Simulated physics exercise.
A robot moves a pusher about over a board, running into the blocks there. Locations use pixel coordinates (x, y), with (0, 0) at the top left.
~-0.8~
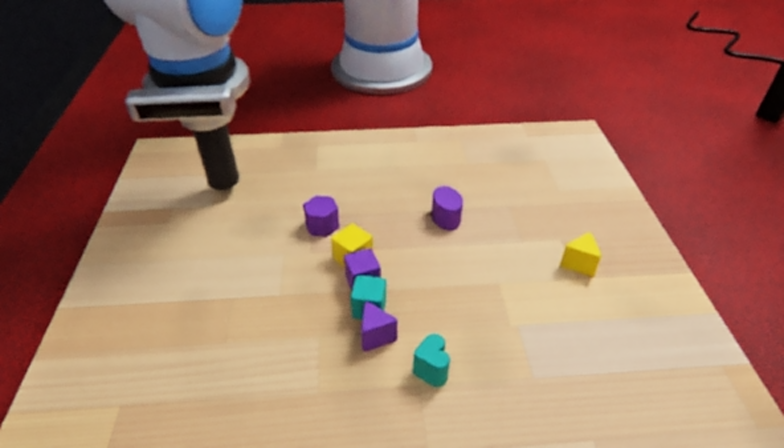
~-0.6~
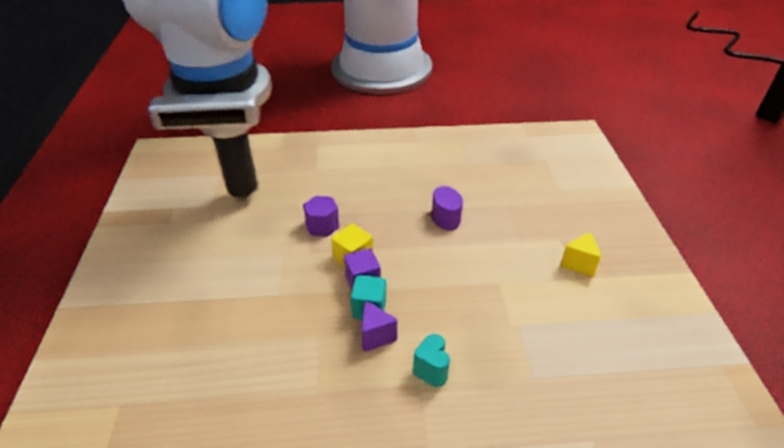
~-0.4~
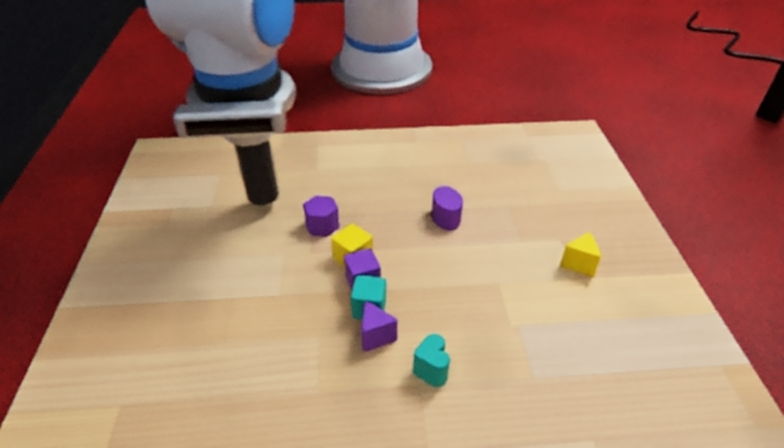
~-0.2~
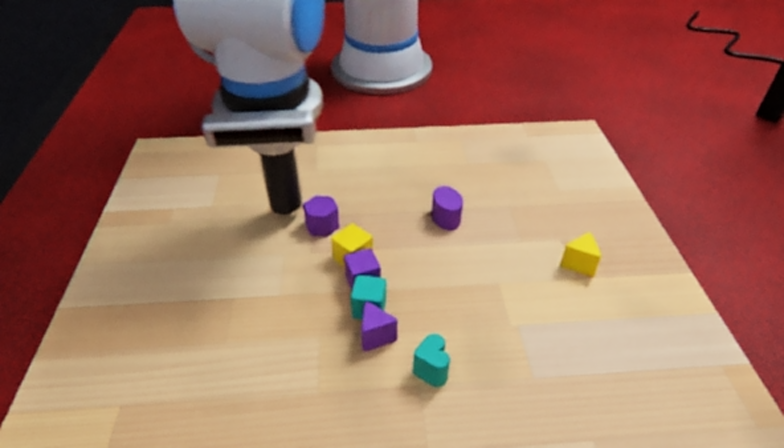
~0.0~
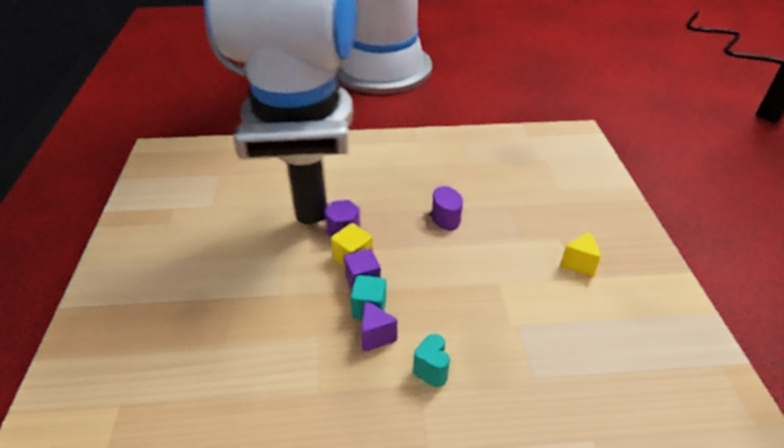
Robot arm sliding its black pusher rightward across a wooden board, nudging a purple hexagonal block right beside a yellow block.
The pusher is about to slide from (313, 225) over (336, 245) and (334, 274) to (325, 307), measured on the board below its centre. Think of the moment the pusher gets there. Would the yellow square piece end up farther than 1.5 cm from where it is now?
Answer: Yes.
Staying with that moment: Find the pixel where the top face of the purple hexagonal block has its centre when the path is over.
Top centre: (366, 215).
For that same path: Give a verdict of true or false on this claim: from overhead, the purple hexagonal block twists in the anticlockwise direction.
My answer: True.
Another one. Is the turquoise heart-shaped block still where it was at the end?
Yes, that is how it ends up.
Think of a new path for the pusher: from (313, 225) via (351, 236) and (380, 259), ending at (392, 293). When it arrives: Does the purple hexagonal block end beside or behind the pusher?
Yes, I think so.
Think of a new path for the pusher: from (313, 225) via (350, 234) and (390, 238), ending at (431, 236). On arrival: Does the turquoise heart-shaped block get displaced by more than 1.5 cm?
No, I don't think so.
The first path, step by step. One third of the way, pusher (335, 235); purple hexagonal block (367, 215), turned 40° anticlockwise; yellow square piece (364, 241), turned 35° clockwise; purple square piece (364, 264), turned 15° clockwise.
Two thirds of the way, pusher (333, 265); purple hexagonal block (366, 215), turned 40° anticlockwise; yellow square piece (371, 245), turned 40° clockwise; purple square piece (366, 268), turned 25° clockwise; turquoise square piece (370, 293).
At the end, pusher (324, 297); purple hexagonal block (366, 215), turned 40° anticlockwise; yellow square piece (371, 245), turned 40° clockwise; purple square piece (366, 268), turned 25° clockwise; turquoise square piece (370, 293); turquoise heart-shaped block in place.
